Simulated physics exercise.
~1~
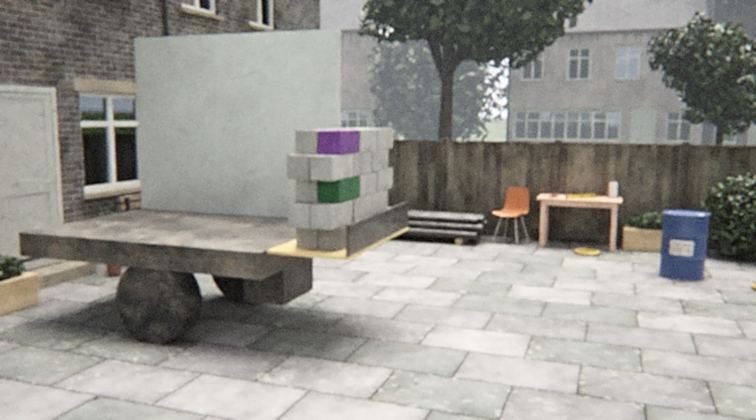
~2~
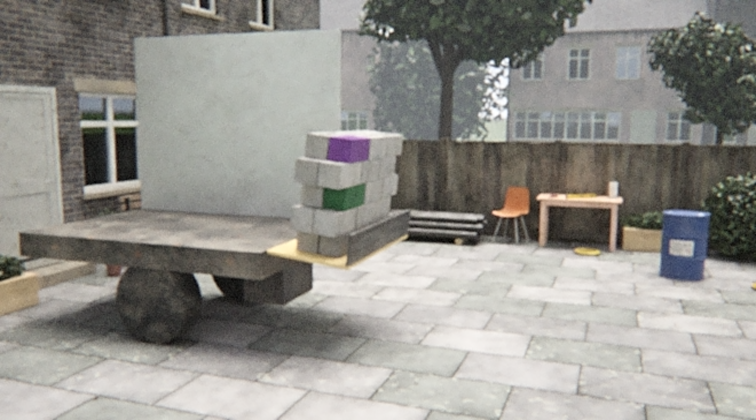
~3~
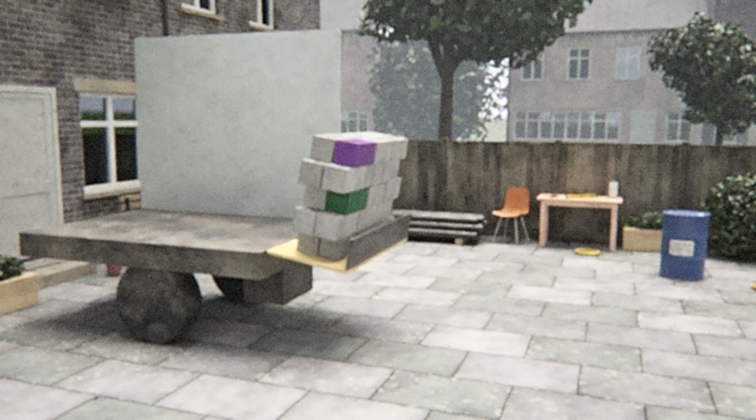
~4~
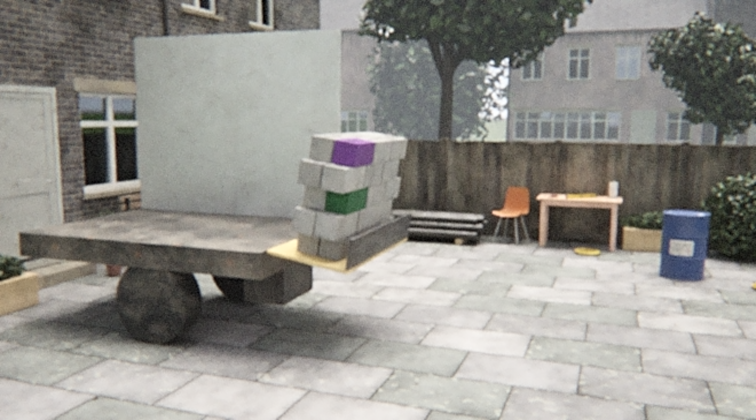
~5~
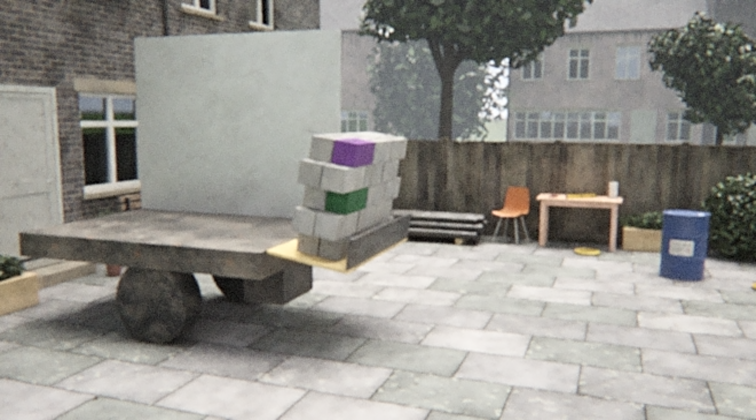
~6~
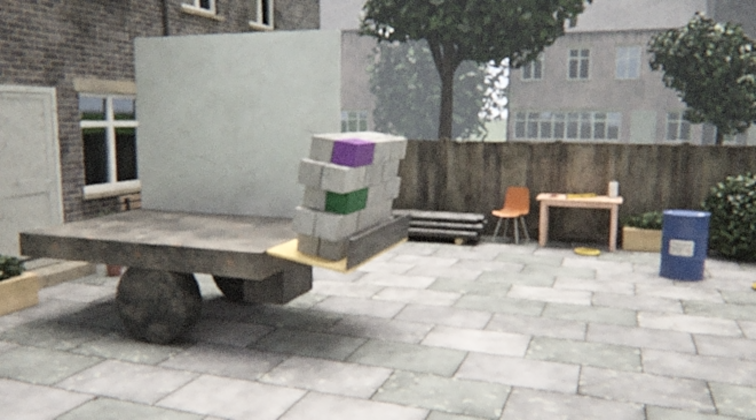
The clip shows a stack of pale concrete blocks, one purple and one green, on a trailer-like vehicle's rear platform in a paved yard. The platform tips slightly downward, the stack leans and shifts a little to the right, then everything settles with the blocks still piled on it.
